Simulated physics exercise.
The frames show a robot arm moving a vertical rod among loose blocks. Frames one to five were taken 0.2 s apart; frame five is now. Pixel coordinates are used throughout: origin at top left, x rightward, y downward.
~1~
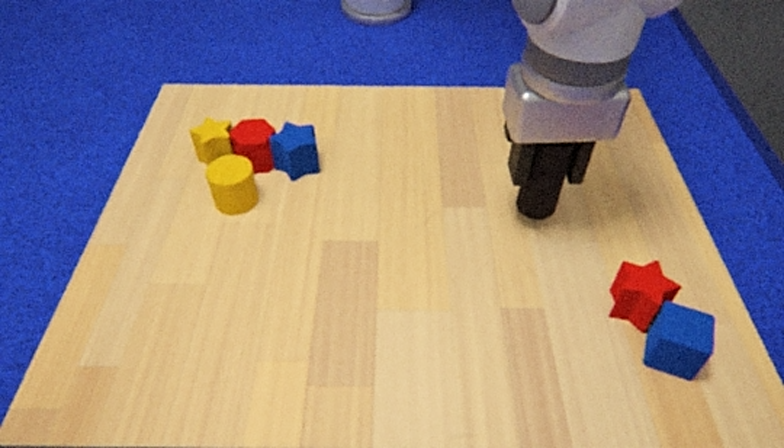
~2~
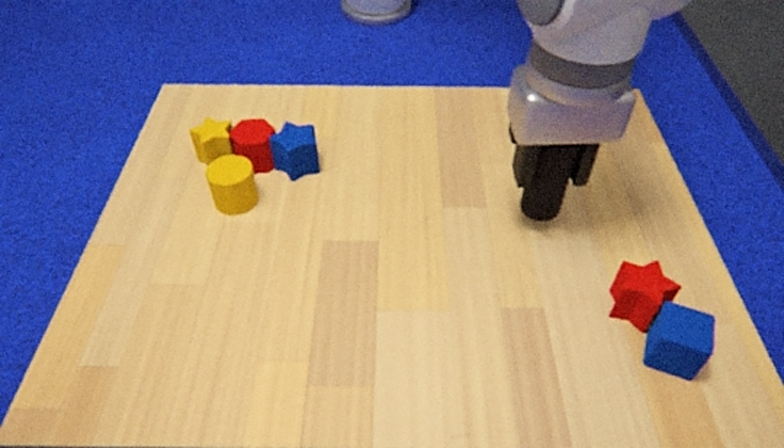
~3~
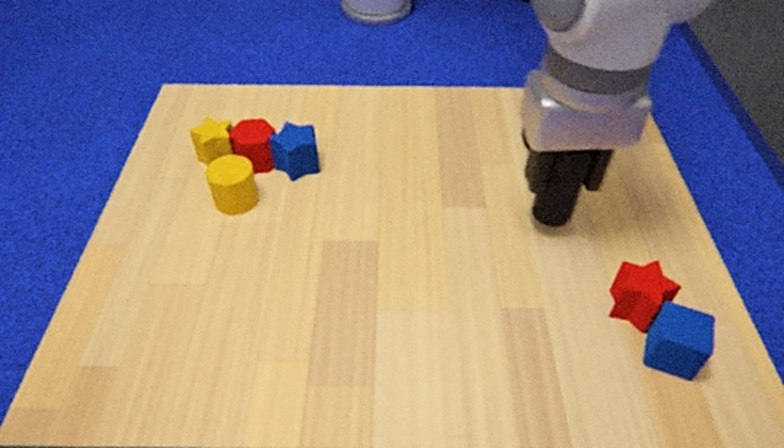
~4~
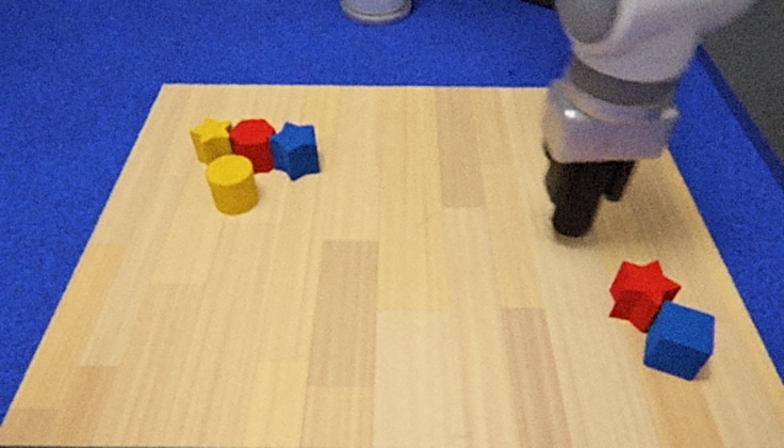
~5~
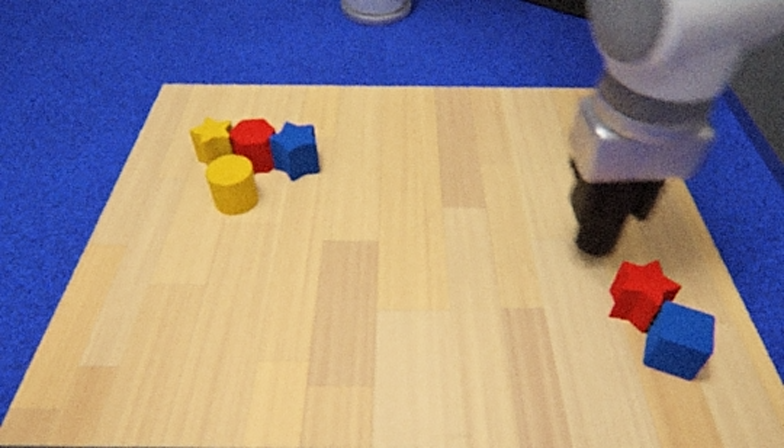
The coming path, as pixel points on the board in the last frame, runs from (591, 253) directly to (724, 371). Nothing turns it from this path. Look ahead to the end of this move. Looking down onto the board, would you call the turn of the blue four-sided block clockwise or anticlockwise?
Answer: Against the clock.
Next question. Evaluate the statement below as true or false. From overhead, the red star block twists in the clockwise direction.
Answer: True.
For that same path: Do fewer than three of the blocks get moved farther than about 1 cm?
It seems so.
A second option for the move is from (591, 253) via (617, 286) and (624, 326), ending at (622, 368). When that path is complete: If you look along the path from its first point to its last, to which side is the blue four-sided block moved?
Out to the left.
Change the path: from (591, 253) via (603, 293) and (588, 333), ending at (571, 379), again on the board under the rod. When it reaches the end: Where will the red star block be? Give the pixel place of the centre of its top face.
Around (653, 308).
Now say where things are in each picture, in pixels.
Rod tip at (536, 206); block tops, red star block at (649, 279); blue four-sided block at (689, 326), in the first picture.
Rod at (540, 208); blocks unchanged, in the second picture.
Rod at (551, 213); blocks unchanged, in the third picture.
Rod at (571, 223); blocks unchanged, in the fourth picture.
Rod at (595, 242); red star block at (649, 279); blue four-sided block at (689, 326), in the fifth picture.
The first path, step by step. One third of the way, rod at (636, 277); red star block at (655, 293); blue four-sided block at (694, 332).
Two thirds of the way, rod at (682, 318); red star block at (672, 326), turned 50° clockwise; blue four-sided block at (715, 375), turned 35° anticlockwise.
At the end, rod at (732, 361); red star block at (675, 330), turned 75° clockwise; blue four-sided block at (715, 379), turned 45° anticlockwise.
